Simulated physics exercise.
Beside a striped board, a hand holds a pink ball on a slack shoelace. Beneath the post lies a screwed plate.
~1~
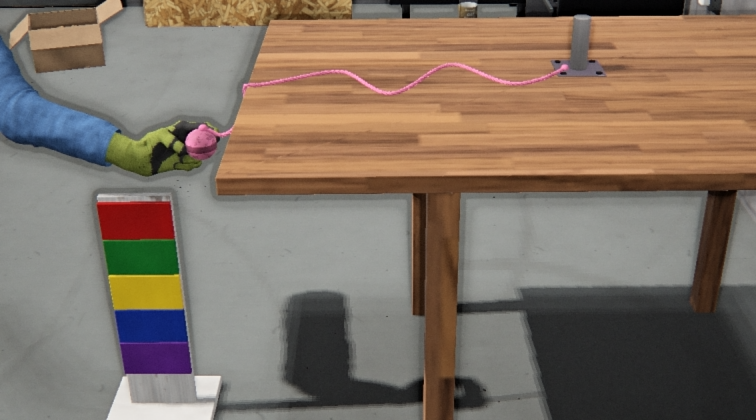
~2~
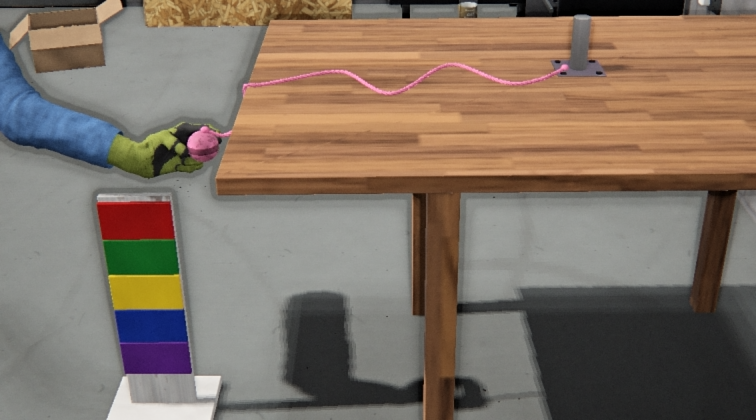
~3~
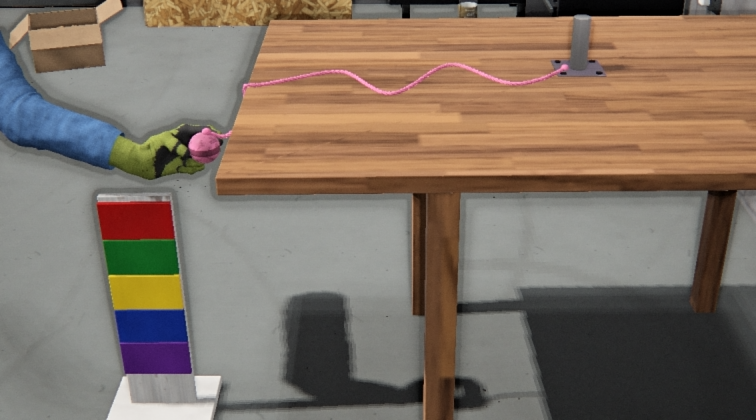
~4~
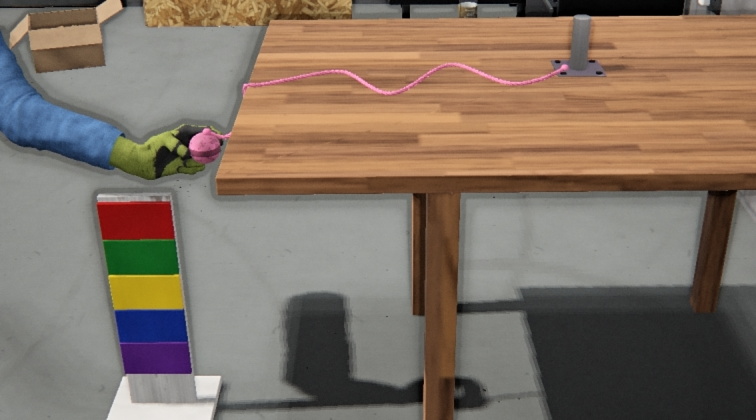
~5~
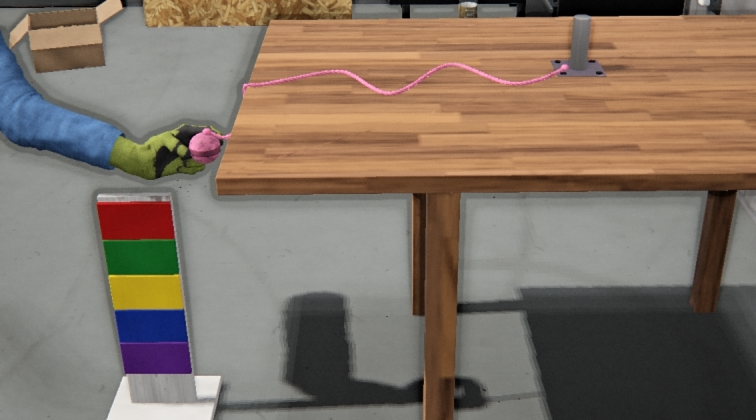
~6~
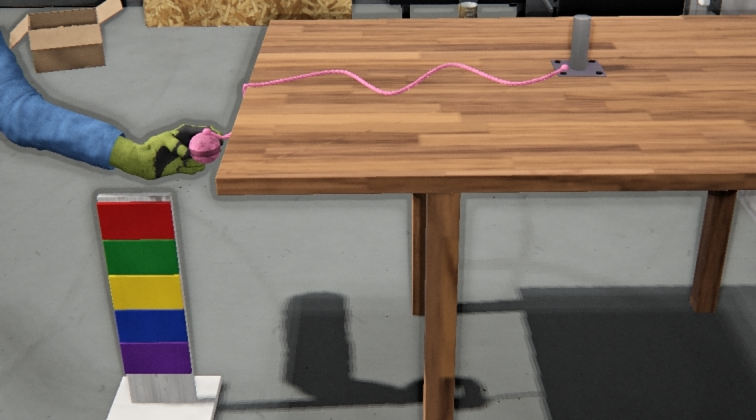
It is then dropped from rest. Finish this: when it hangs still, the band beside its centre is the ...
When it hangs still, the band beside its centre is the yellow one.
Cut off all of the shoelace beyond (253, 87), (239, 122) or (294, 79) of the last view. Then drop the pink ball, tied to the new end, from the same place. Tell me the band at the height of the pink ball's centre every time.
Red; green; none, it hangs higher.
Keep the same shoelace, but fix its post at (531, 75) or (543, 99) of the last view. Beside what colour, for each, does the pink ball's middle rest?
For the first it would be blue, for the second blue.
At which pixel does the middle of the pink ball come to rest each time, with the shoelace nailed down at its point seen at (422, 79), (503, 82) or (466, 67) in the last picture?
It ends up near (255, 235) the first time, (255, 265) the second and (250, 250) the third.
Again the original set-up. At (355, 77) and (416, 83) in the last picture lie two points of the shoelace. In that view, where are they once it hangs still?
The first at (247, 93), the second at (344, 79).
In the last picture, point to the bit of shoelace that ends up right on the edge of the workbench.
You'll find it close to (355, 77).
Soon after, ball near (260, 270); level with yellow.
After that, ball near (265, 276); level with yellow.
In the end, ball near (260, 281); level with yellow. The yellow one.
